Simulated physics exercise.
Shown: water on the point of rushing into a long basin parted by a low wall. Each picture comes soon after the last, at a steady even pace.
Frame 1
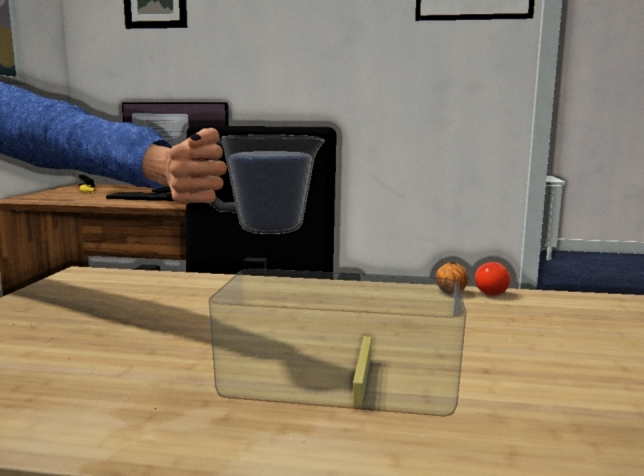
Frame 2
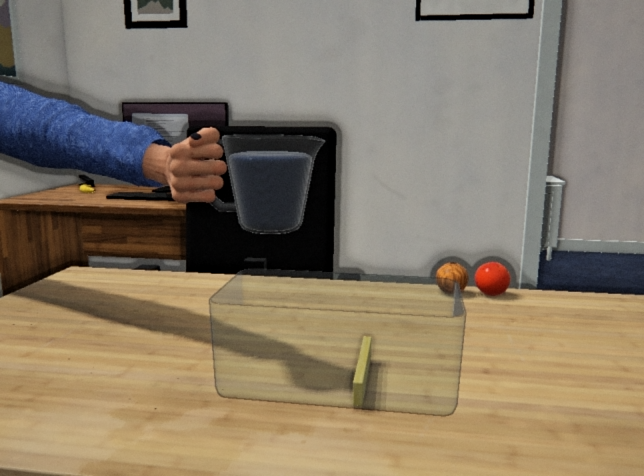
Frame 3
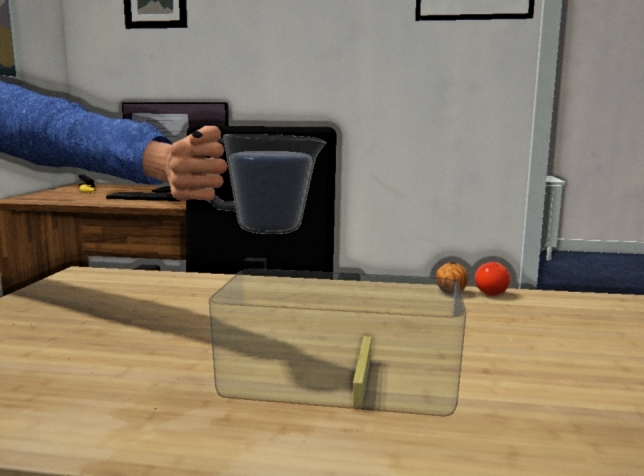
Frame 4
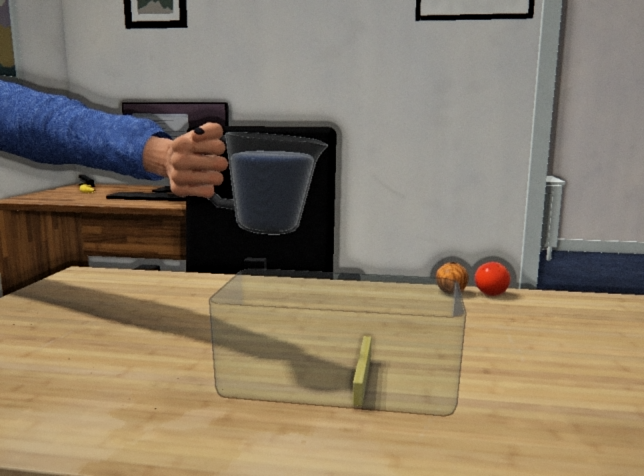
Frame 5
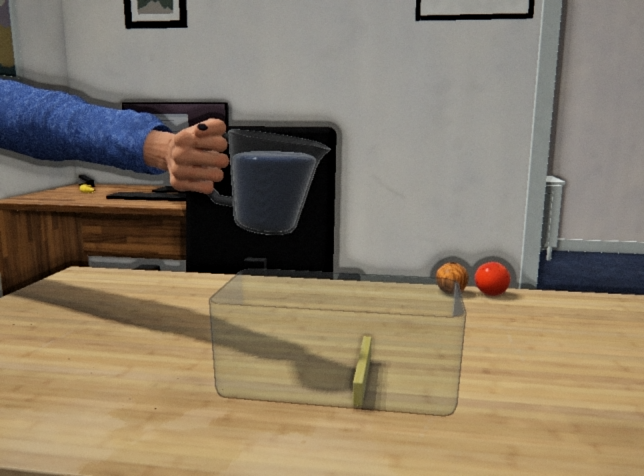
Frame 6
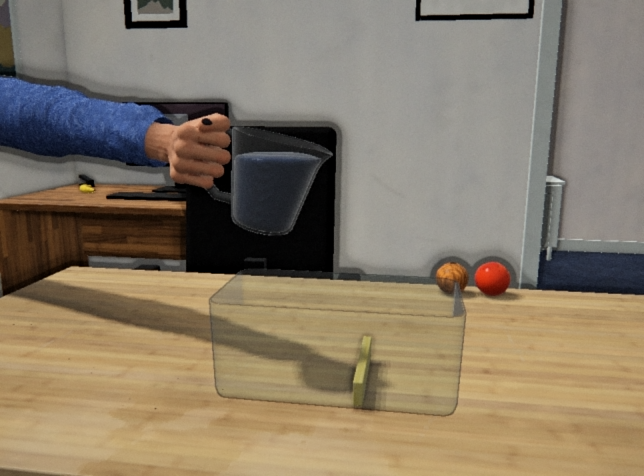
In this clip, a hand in a blue sleeve holds a clear jug of bluish liquid above a transparent basin with a low yellowish divider on a wooden table, then gradually tilts the jug slightly to the right.
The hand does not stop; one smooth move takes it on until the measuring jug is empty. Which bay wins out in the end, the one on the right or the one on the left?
The right compartment is the one that ends up fullest, I'd say.
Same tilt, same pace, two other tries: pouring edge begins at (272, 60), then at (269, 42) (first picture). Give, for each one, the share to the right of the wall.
Start one gives some 15 %, start two some 15 %.
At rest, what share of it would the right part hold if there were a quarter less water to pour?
Near 65 %.
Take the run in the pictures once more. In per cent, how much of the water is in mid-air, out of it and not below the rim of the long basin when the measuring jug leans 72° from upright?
Something close to 20 percent of it.
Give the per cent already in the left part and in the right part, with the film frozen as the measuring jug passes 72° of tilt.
Roughly 0 per cent on the left, roughly 10 per cent on the right.
A moment on, the tilt is 72° and 69 per cent is still to pour, 1 is left of the wall and 9 right of it.
Next, the tilt is 110° and 8 per cent is still to pour, 16 is left of the wall and 66 right of it.
Then the tilt is 118° and 0 per cent is still to pour, 30 is left of the wall and 69 right of it.
Later the tilt is 118° and 0 per cent is still to pour, 32 is left of the wall and 67 right of it.
At rest 32 per cent lies left of the wall, 67 right of it and 1 outside.
